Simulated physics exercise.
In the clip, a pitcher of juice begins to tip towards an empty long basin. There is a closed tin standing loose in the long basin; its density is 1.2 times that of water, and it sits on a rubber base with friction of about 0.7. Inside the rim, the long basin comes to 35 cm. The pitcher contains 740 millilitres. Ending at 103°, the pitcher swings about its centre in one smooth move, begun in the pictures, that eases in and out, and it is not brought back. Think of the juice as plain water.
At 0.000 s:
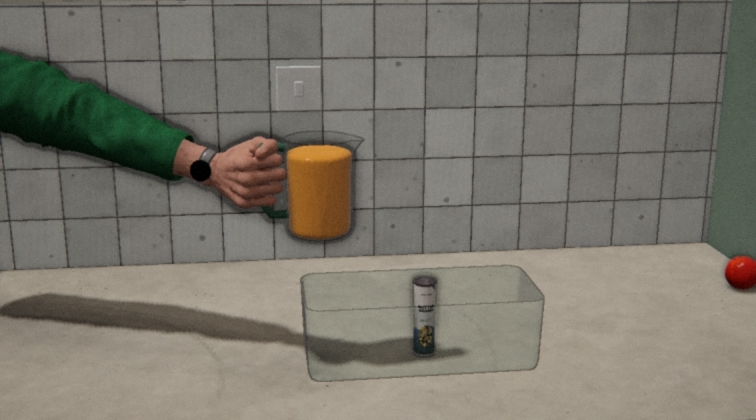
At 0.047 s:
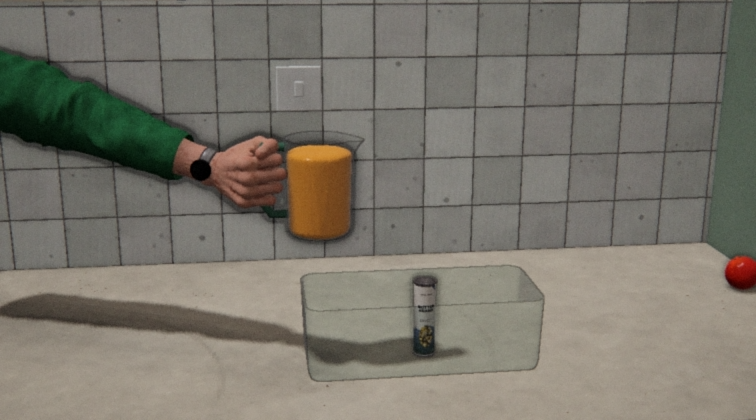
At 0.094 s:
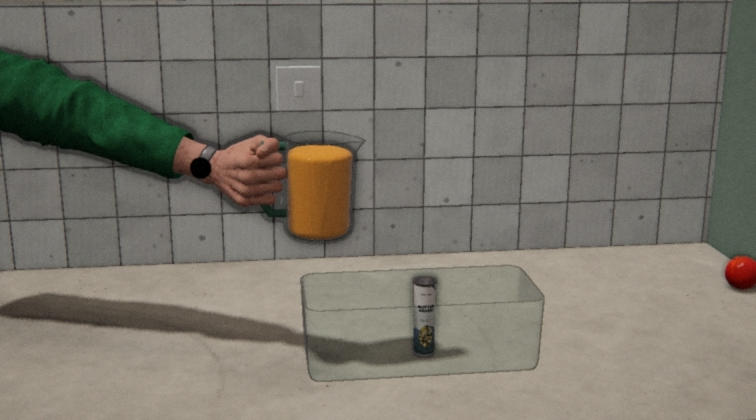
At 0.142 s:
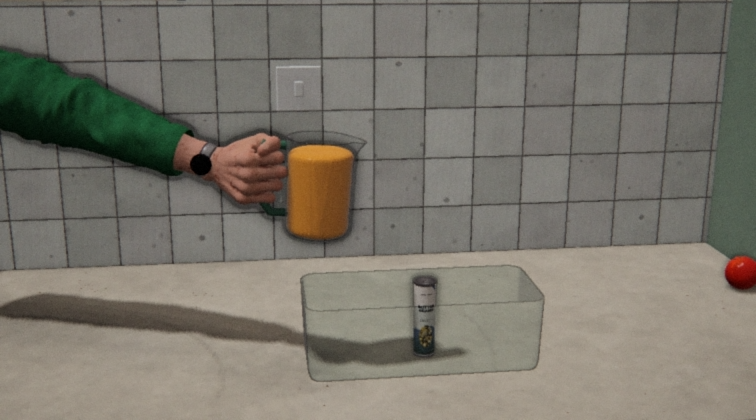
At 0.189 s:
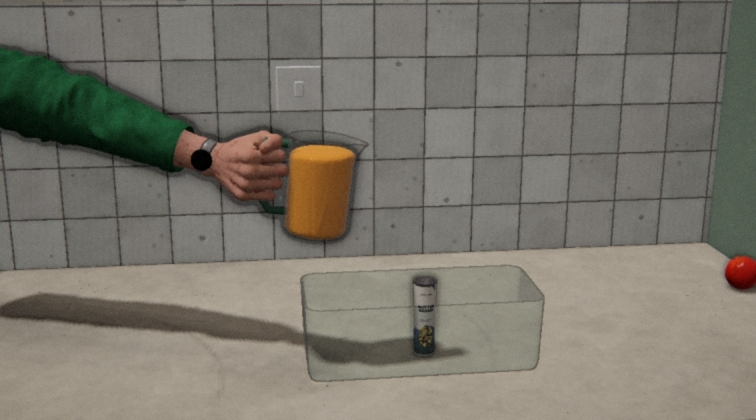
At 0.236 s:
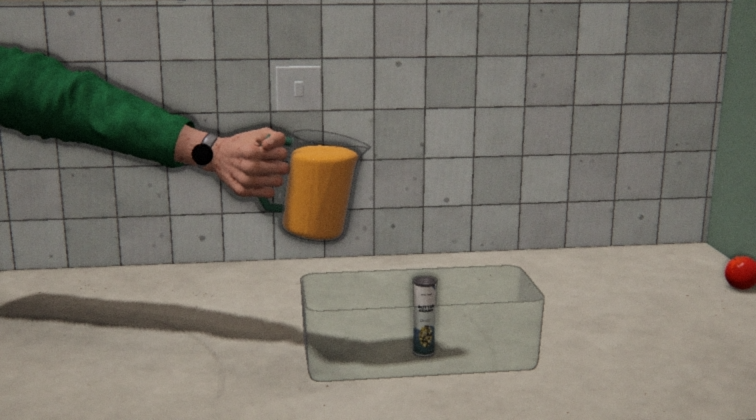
A hand in a green sleeve with a dark watch holds a clear pitcher of orange juice before a grey tiled wall with a white switch, seen from the front. Below, a clear, long basin holding a small upright tin sits on a pale counter, with a red ball-shaped object at far right. The pitcher, at first still, tilts slightly rightward, while the view stays fixed.
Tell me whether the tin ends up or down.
It's bound to be brought down.
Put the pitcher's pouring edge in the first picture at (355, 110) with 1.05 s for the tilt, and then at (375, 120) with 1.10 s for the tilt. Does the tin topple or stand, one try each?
First it tips over; then it stays on its base.
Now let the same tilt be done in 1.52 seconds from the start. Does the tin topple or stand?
Result: Tin tipped over.
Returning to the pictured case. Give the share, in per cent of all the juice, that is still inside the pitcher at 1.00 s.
Around 44 in a hundred is still there.
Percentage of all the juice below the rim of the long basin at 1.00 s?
Near 34 in a hundred.
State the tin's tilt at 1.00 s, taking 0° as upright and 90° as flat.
It is at some 0°.
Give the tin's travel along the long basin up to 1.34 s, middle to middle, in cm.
Roughly 6 cm.
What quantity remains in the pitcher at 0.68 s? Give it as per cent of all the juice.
Still held: Roughly 88 % of the total.
Then, 0.68 s in, the tilt is 61° and 88 per cent is still to pour; the tin stands where it began.
Then, 1.00 s in, the tilt is 96° and 43 per cent is still to pour; the tin stands where it began.
Then, 1.34 s in, the tilt is 103° and 6 per cent is still to pour; the tin leans 60°.
Then, 1.71 s in, the tilt is 103° and 0 per cent is still to pour; the tin lies on its side.
Finally, the tin lies on its side.
